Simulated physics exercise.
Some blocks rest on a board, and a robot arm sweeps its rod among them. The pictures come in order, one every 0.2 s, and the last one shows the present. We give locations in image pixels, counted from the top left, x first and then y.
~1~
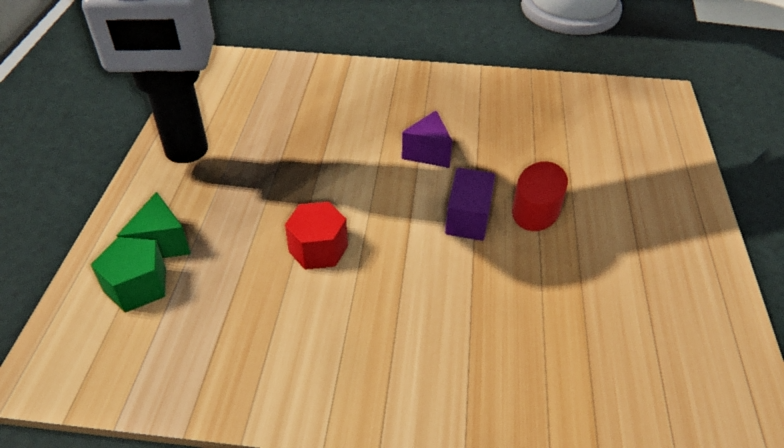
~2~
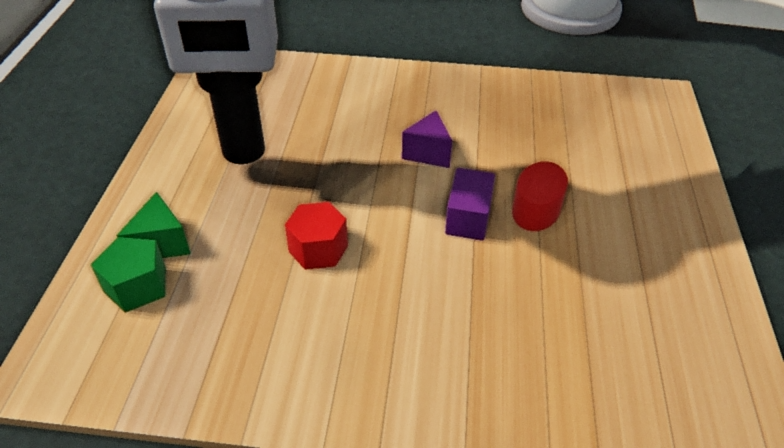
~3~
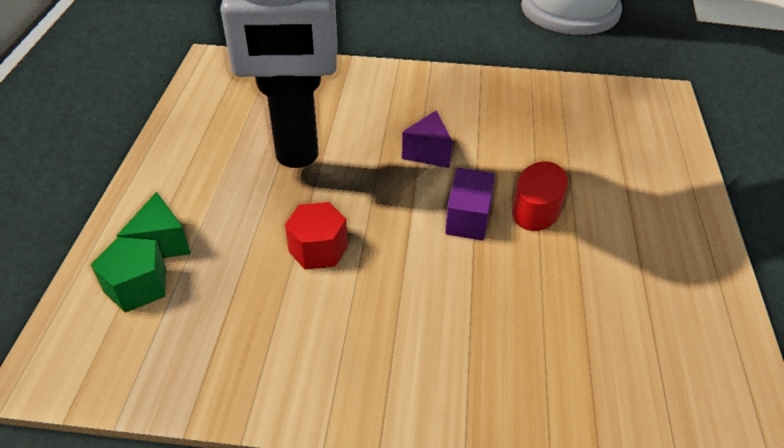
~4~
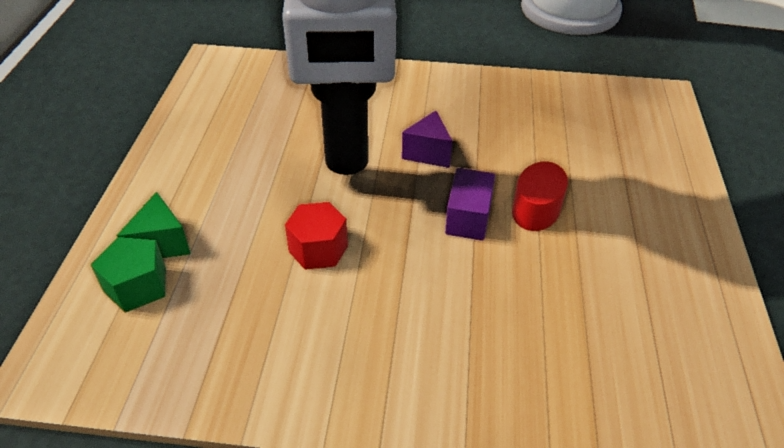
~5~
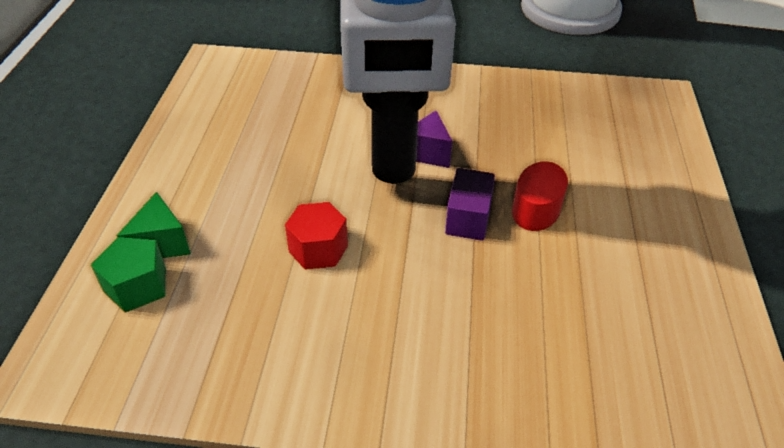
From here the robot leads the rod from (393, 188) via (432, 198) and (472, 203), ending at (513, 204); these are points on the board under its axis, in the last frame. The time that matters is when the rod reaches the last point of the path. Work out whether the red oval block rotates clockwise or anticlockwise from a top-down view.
Rotation: Counter-clockwise.
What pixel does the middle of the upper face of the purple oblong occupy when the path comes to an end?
It is going to be at (512, 208).
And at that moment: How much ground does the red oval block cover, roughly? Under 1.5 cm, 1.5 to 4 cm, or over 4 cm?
The best fit is 1.5 to 4 cm.
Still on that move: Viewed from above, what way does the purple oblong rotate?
Answer: Clockwise.
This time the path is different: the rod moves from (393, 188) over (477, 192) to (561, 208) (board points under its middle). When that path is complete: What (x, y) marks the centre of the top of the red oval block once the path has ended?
At pixel (607, 206).
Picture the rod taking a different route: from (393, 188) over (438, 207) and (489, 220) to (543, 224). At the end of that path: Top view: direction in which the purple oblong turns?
From the top, the block rotates clockwise.
The first path, step by step. One third of the way, rod (433, 179); nothing pushed yet.
Two thirds of the way, rod (475, 185); purple oblong (501, 202), turned 50° clockwise; red oval block (551, 184), turned 20° anticlockwise.
At the end, rod (516, 186); purple triangular block still; purple oblong (512, 208), turned 70° clockwise; red oval block (566, 186), turned 25° anticlockwise.
